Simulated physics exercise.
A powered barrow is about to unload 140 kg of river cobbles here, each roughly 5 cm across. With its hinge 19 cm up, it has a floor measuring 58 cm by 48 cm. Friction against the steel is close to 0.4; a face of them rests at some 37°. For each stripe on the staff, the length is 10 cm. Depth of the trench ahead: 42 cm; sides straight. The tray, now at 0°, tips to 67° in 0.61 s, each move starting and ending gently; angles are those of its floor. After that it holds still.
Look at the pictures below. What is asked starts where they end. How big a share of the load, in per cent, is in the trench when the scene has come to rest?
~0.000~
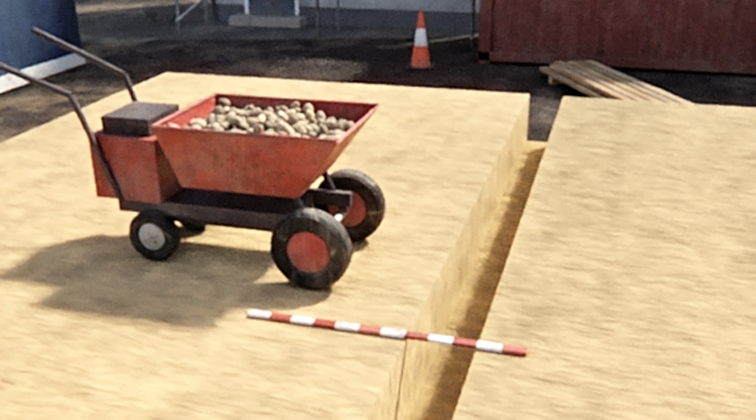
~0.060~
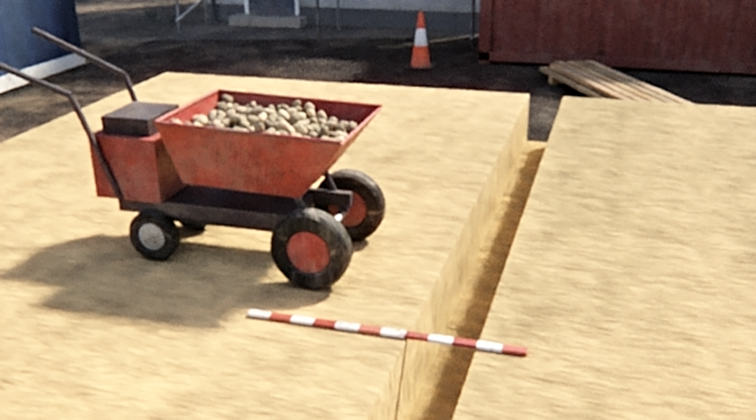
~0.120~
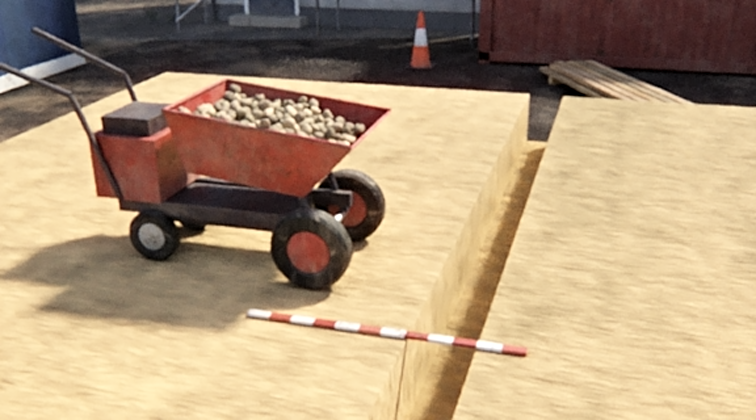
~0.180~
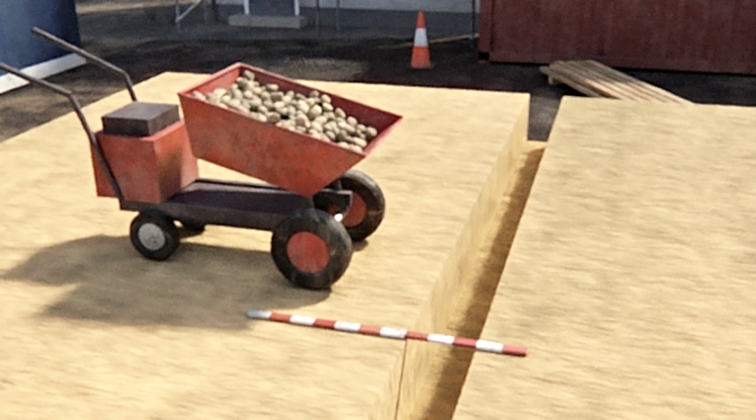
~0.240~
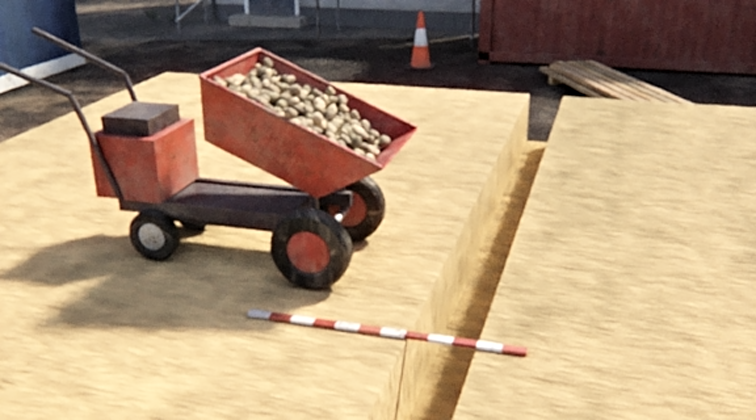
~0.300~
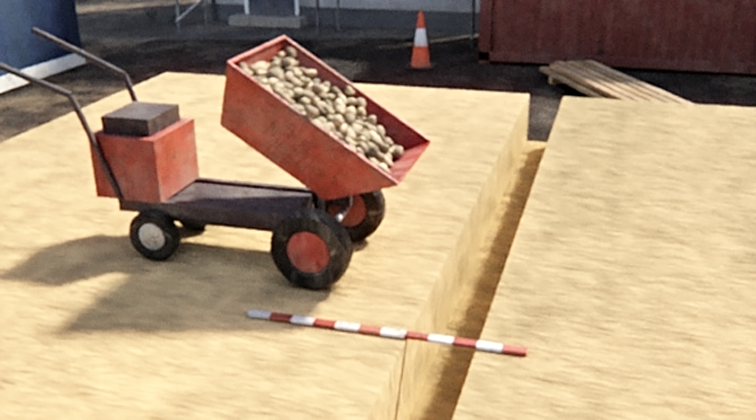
A share of about 53 percent.
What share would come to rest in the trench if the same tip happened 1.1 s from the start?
I'd put it at roughly 70 per cent.
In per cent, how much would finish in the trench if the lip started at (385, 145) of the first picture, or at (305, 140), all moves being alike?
I'd expect some 20 per cent, then some 80.
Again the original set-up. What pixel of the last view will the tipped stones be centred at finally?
(492, 324).
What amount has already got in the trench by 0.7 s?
By then, around 20 percent.
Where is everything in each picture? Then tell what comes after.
The first picture shows lip at (338, 142), floor tilted 0°, highest stones at (256, 112).
In the second picture, the tray is at 2°, its lip at (341, 143); the top of the load is at (249, 111); the stones move at 0.4 m/s on average.
In the third picture, the tray is at 7°, its lip at (352, 148); the top of the load is at (237, 102); the stones move at 0.9 m/s on average.
The fourth picture shows lip at (366, 156), floor tilted 14°, highest stones at (246, 88); the stones move at 1.3 m/s on average.
In the fifth picture, the tray is at 23°, its lip at (382, 169); the top of the load is at (260, 74); the stones move at 1.5 m/s on average.
In the sixth picture, the tray is at 33°, its lip at (397, 185); the top of the load is at (279, 63); the stones move at 1.6 m/s on average.
After 0.5 s the floor is at 57°; 100 % in the tray; the foremost stones are at (418, 198).
After 0.7 s the floor is at 67°; 79 % in the tray, 19 % in the trench, 2 % past the trench; the foremost stones are at (508, 272).
After 1.1 s the floor is at 67°; 23 % in the tray, 31 % in the trench, 46 % past the trench; the foremost stones are at (698, 305).
After 3.0 s the floor is at 67°; 0 % in the tray, 53 % in the trench, 47 % past the trench; the foremost stones are past the picture's edge.
